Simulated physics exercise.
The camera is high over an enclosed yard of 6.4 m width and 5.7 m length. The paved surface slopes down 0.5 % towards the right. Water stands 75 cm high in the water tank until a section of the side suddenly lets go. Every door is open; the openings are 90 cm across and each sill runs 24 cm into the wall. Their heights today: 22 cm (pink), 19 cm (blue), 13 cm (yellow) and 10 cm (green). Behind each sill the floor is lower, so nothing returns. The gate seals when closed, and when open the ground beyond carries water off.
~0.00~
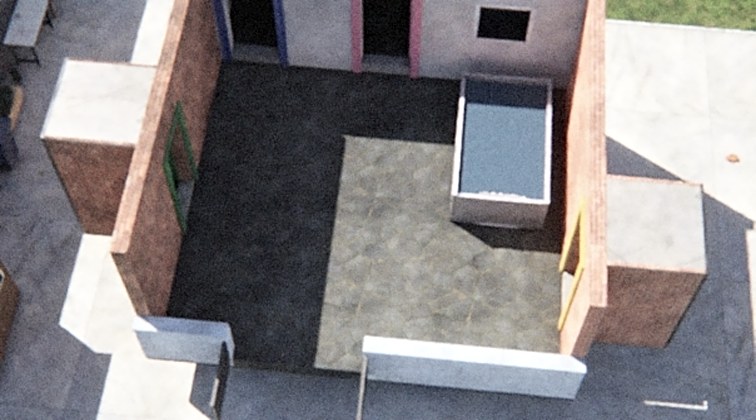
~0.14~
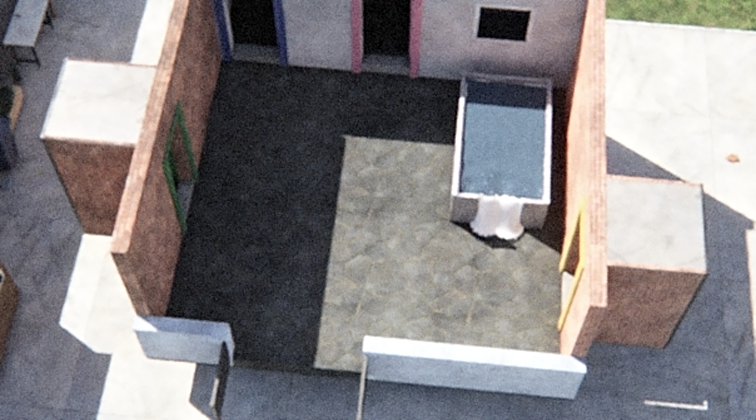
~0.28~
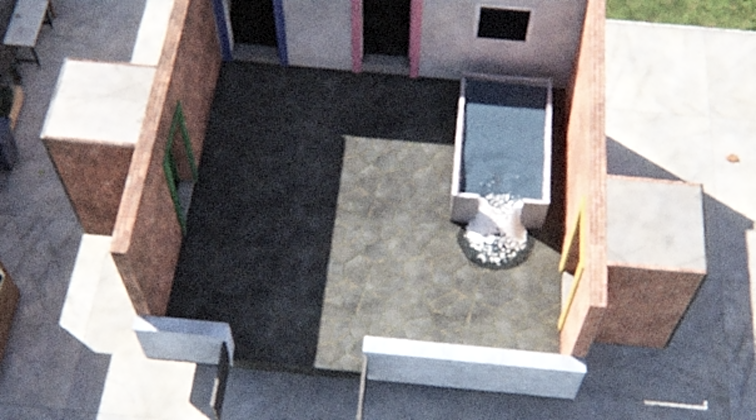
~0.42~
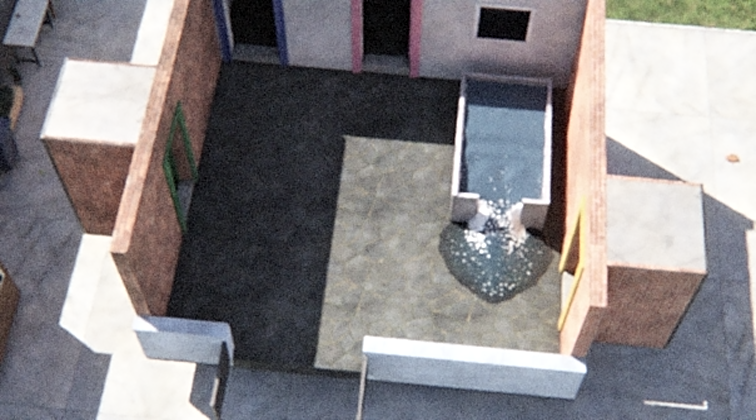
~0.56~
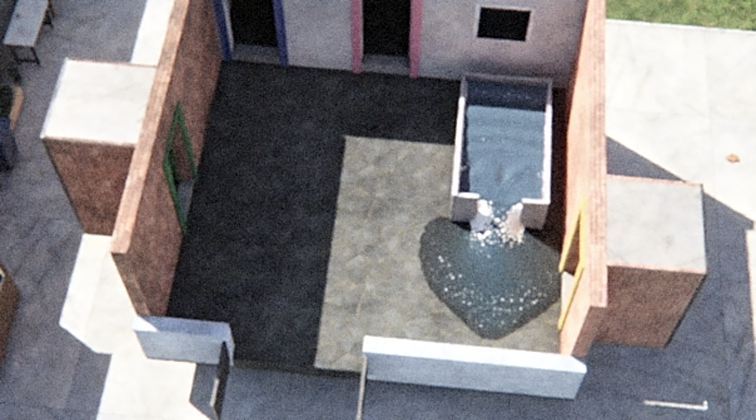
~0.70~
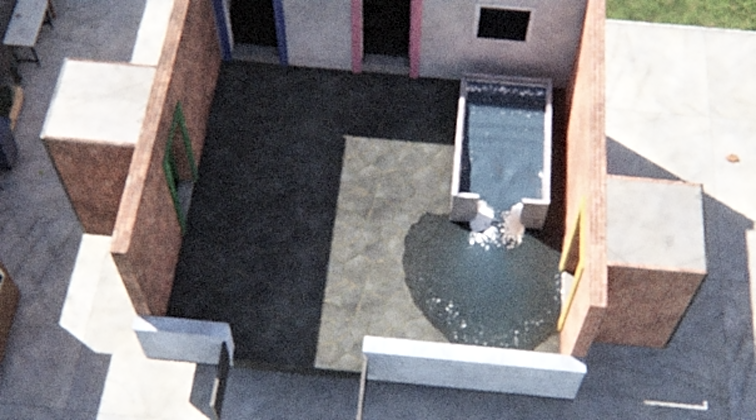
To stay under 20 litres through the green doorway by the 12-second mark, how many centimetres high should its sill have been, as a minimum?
About 6 cm.
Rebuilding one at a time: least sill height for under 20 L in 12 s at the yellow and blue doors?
About 17 cm at yellow and 7.5 cm at blue.
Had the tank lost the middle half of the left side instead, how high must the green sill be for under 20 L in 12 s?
About 15 cm.
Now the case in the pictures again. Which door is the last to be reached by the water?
Last comes the pink one.
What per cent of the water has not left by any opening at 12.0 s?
About 82 per cent.
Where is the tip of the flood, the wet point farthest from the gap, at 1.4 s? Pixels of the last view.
Near (363, 357).
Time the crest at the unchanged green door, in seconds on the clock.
Near 5.0 s.
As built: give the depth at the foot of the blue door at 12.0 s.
About 8.5 cm.
After 1.4 s water covers 25 % of the floor, deepest (46 cm) near (556, 366); it has not reached the green door.
After 3.0 s water covers 35 % of the floor, deepest (28 cm) near (544, 375); it has not reached the green door.
After 12.0 s water covers 100 % of the floor, deepest (12 cm) near (463, 92); 5 cm at the green door, 0 litres in over its 10 cm sill.
At the green door as built, the water arrived by 4.4 s and peaked near 10 cm at 5.0 s.
Run again over the same 12 s with other heights there, 26 litres in over 5.5 cm, 15 litres over 6.5 cm. The limit of 20 litres is kept from about 6 cm up.
